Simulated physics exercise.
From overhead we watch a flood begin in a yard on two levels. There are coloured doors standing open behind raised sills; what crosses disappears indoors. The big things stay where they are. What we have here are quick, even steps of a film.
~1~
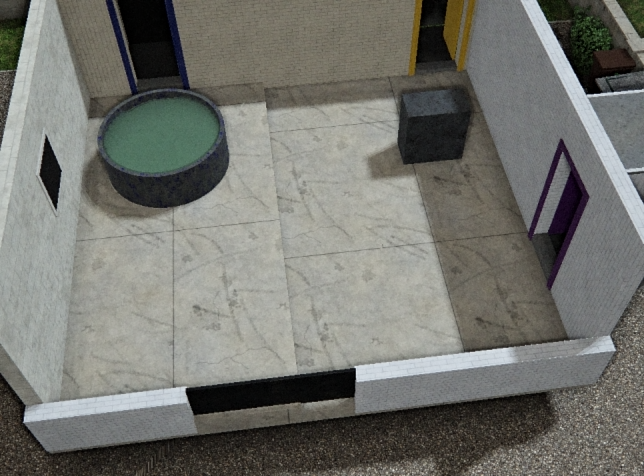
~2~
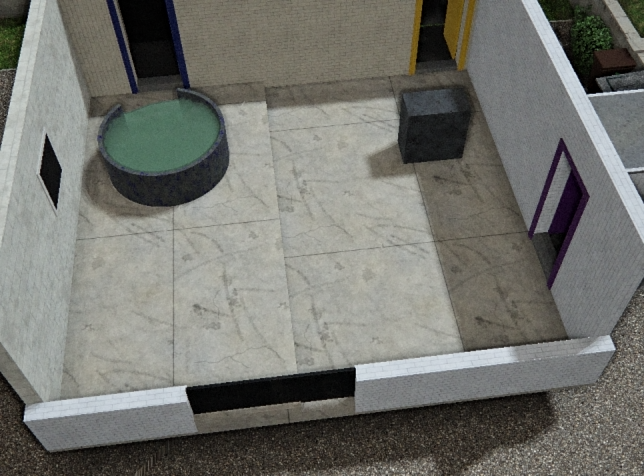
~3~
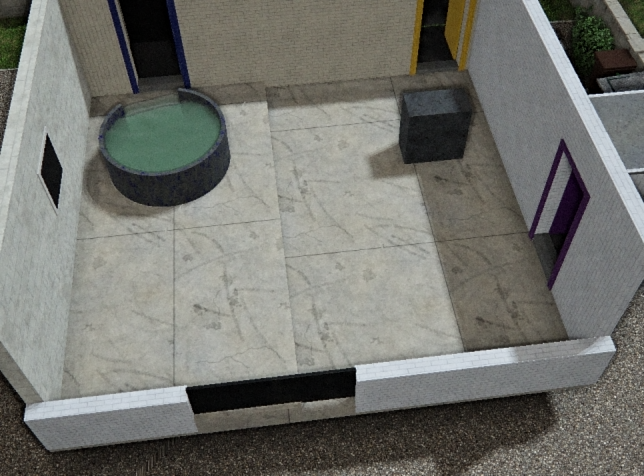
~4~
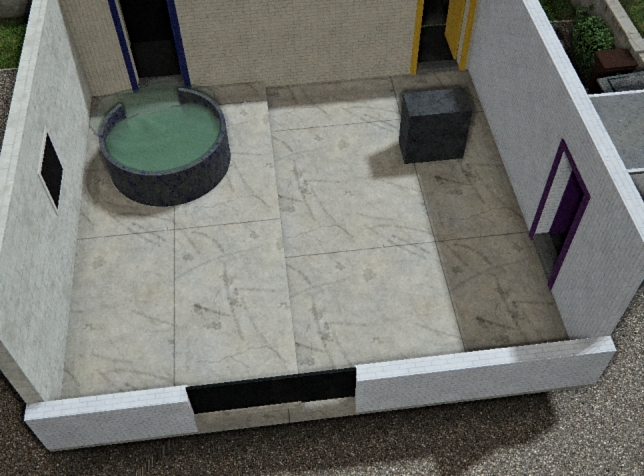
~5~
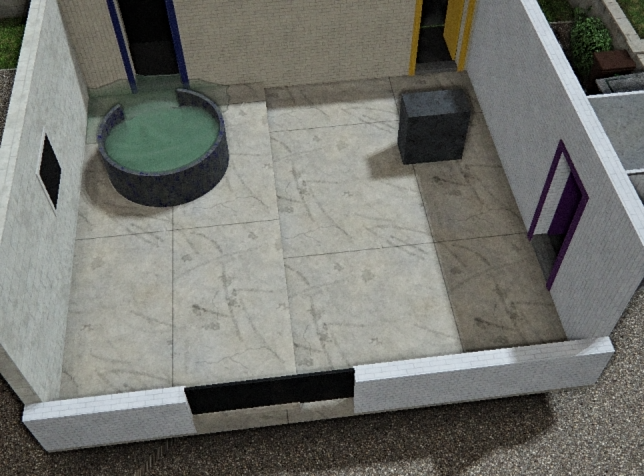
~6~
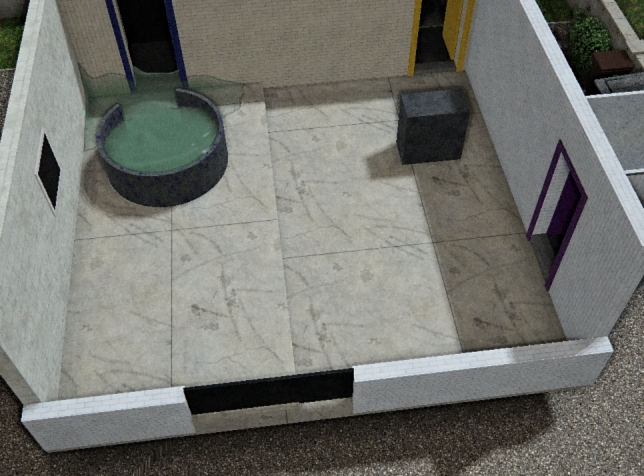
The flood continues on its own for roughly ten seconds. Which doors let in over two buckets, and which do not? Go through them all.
One by one: Blue door: Surpasses it; yellow door: Never surpasses it; purple door: Never surpasses it.
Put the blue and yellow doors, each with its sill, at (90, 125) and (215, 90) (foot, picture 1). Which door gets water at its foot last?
That would be the door marked purple.
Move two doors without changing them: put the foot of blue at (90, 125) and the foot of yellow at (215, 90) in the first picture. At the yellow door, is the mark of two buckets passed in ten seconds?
Outcome for the yellow door: Exceeded.
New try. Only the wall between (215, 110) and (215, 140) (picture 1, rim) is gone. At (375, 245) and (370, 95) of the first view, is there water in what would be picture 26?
Respectively: Drenched and drenched.
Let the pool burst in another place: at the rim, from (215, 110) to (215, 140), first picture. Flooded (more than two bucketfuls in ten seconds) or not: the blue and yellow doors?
The blue door falls short; the yellow door exceeds it.
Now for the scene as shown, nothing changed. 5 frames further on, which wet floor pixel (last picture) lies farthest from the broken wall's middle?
The farthest point of the front sits at (318, 87).
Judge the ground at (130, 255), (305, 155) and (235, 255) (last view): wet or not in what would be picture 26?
First spot inundated, second inundated, third not wet.
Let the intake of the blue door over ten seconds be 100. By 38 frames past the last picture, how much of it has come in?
Approximately 100 in a hundred, I reckon.
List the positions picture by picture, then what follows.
Still water in the round pool at (162, 134), in the first picture.
The front is at a hidden place, out from the gap on the round pool's far side, in the second picture.
Water pours out on the round pool's far side and has run to a hidden place, in the third picture.
Water pours out on the round pool's far side and has run to (108, 97), in the fourth picture.
The front is at (225, 85), out from the gap on the round pool's far side, in the fifth picture.
Water pours out on the round pool's far side and has run to (239, 84), in the sixth picture.
A moment on, water covers 10 % of the floor; the blue door far over two buckets in, the yellow door not reached, the purple door not reached.
Next, water covers 20 % of the floor; the blue door far over two buckets in, the yellow door not reached, the purple door not reached.
Then, water covers 45 % of the floor; the blue door far over two buckets in, the yellow door wet at the sill, nothing in, the purple door not reached.
Later, water covers 65 % of the floor; the blue door far over two buckets in, the yellow door wet at the sill, nothing in, the purple door not reached.
In the end, water covers 80 % of the floor; the blue door far over two buckets in, the yellow door wet at the sill, nothing in, the purple door wet at the sill, nothing in.
